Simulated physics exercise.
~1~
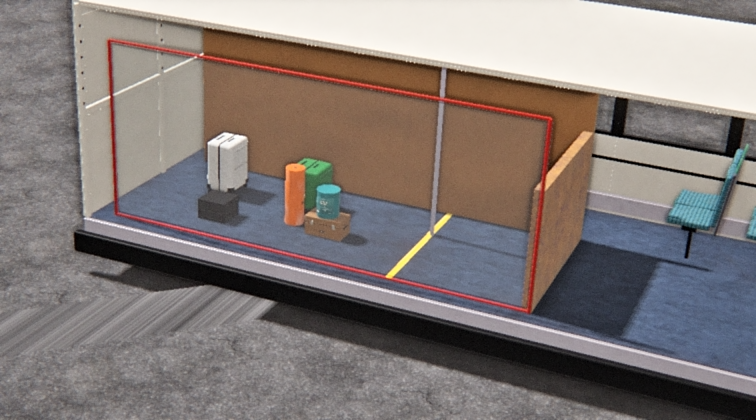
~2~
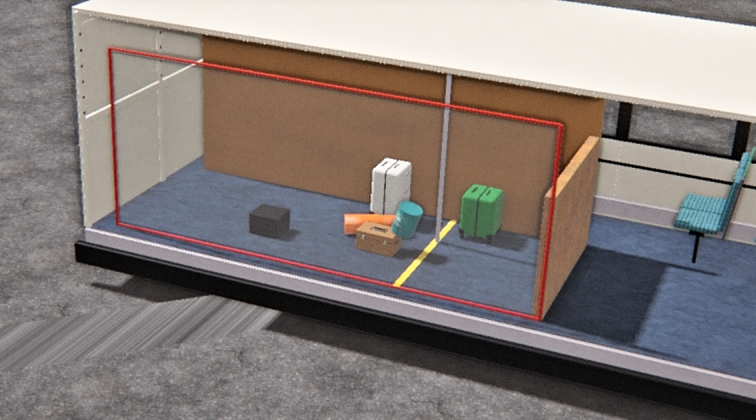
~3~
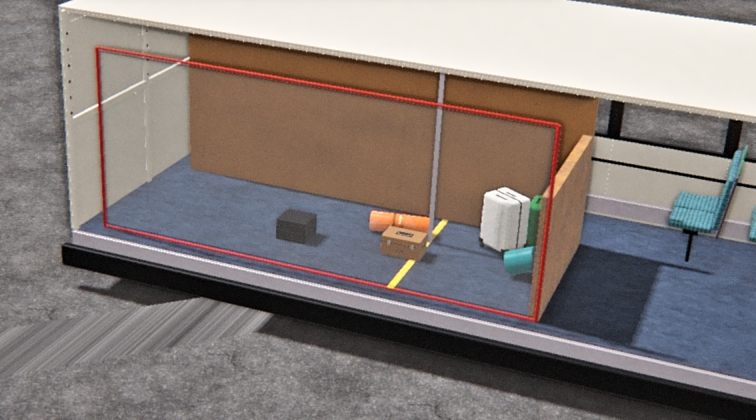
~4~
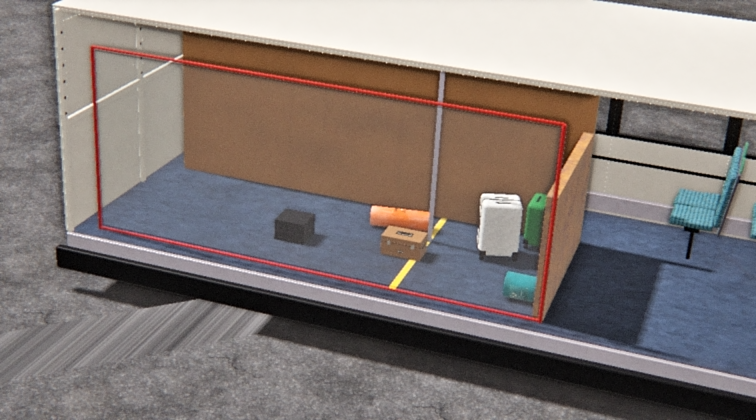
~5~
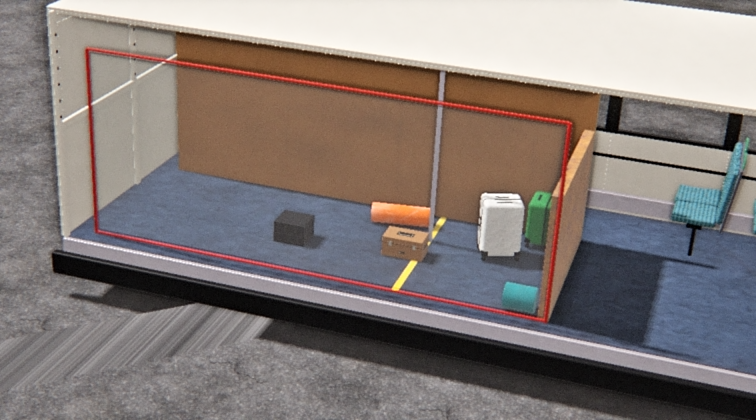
We see loose luggage in an open metro car bay slide right as the orange roll and teal bucket topple, the white and green wheeled cases and bucket ending past the yellow line, while the black crate and brown toolbox stop short of it.
